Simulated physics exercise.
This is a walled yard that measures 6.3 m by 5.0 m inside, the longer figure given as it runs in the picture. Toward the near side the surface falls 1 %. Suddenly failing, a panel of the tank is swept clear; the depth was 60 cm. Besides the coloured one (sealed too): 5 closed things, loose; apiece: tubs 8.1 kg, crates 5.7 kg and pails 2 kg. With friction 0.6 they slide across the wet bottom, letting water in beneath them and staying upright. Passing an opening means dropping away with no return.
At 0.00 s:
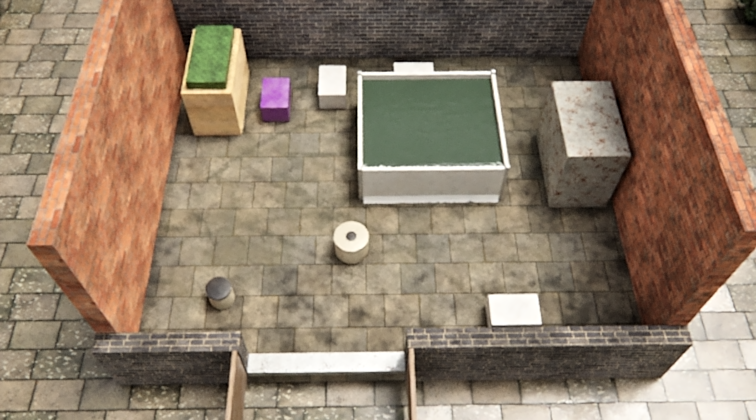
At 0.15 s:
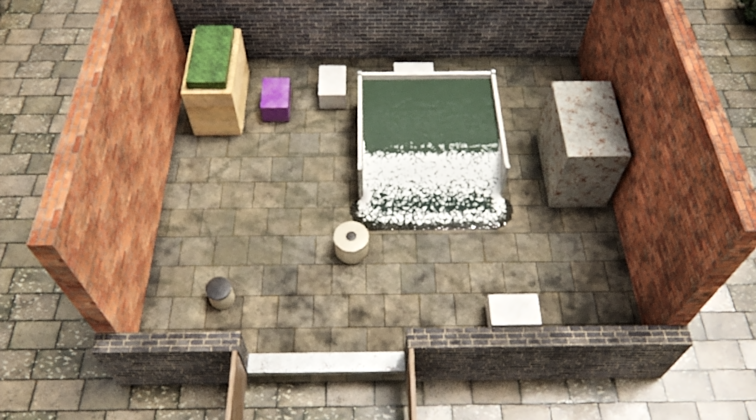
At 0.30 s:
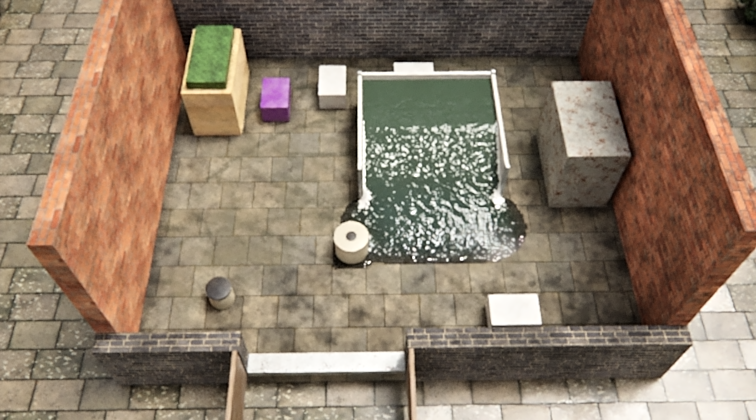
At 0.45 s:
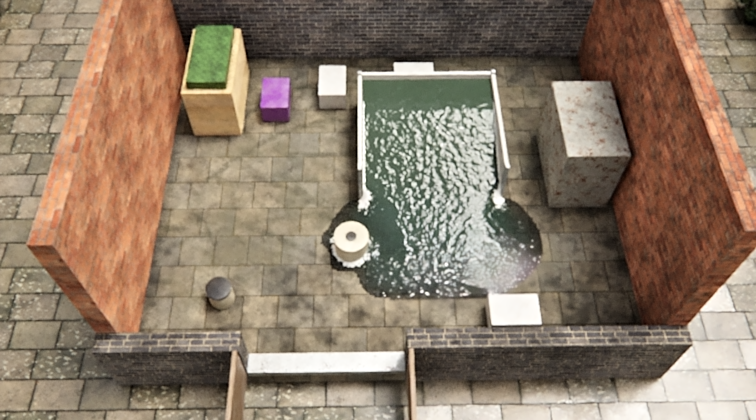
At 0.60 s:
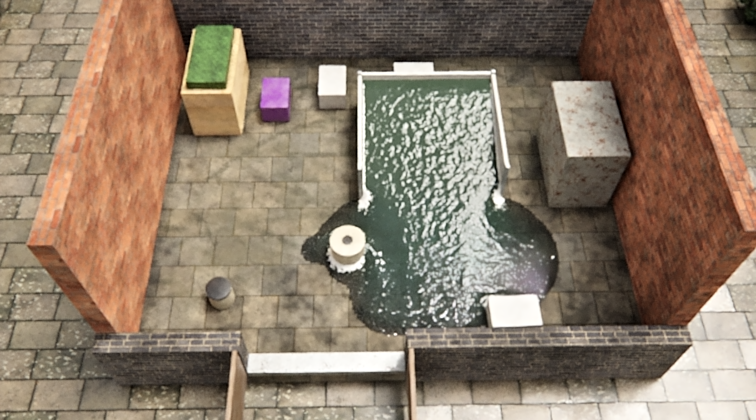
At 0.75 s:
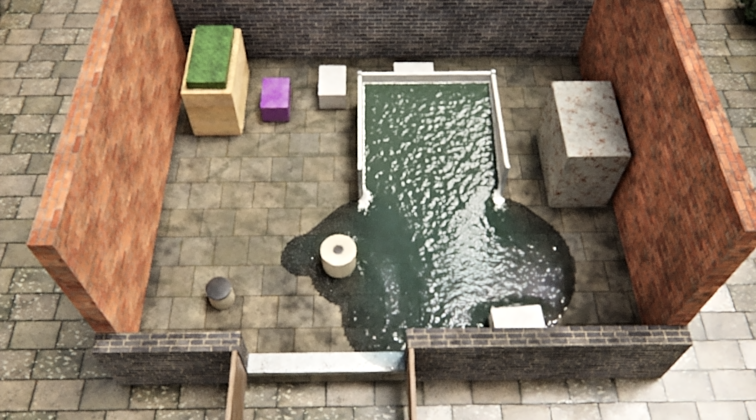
In a walled yard, water bursts from a tank, spreads across paving and shifts a pale cylinder.
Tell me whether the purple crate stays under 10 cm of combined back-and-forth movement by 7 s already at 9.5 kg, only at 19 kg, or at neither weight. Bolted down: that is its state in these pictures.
It stays under already at 9.5 kg.
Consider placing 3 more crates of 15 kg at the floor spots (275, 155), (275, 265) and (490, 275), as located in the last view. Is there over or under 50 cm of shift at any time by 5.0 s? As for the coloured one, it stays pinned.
Each in turn: Not that far, not that far, further than that.
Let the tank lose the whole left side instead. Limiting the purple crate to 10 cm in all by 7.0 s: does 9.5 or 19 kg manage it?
So both picks fail.
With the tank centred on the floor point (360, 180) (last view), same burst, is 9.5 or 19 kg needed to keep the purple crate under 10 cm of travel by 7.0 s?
Lab note - in that case: Lighter mass suffices.
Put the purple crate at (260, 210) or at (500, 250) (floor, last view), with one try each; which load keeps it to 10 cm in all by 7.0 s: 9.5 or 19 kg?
One by one: Lighter mass suffices; no mass suffices.
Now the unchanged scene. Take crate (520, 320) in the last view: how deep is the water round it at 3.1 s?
Roughly 24 cm.
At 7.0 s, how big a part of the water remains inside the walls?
Remaining: Approx. 62 per cent.
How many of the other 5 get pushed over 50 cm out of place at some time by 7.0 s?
It adds up to 3.
After 1.4 s the purple crate would be 0 cm from its start with 9.5 kg and 0 cm from its start with 19 kg; 0 cm of water round it then.
After 3.1 s the purple crate would be 0 cm from its start with 9.5 kg and 0 cm from its start with 19 kg; 0 cm of water round it then.
After 4.9 s the purple crate would be 0 cm from its start with 9.5 kg and 0 cm from its start with 19 kg; 0 cm of water round it then.
After 7.0 s the purple crate would be 0 cm from its start with 9.5 kg and 0 cm from its start with 19 kg; 1 cm of water round it then.
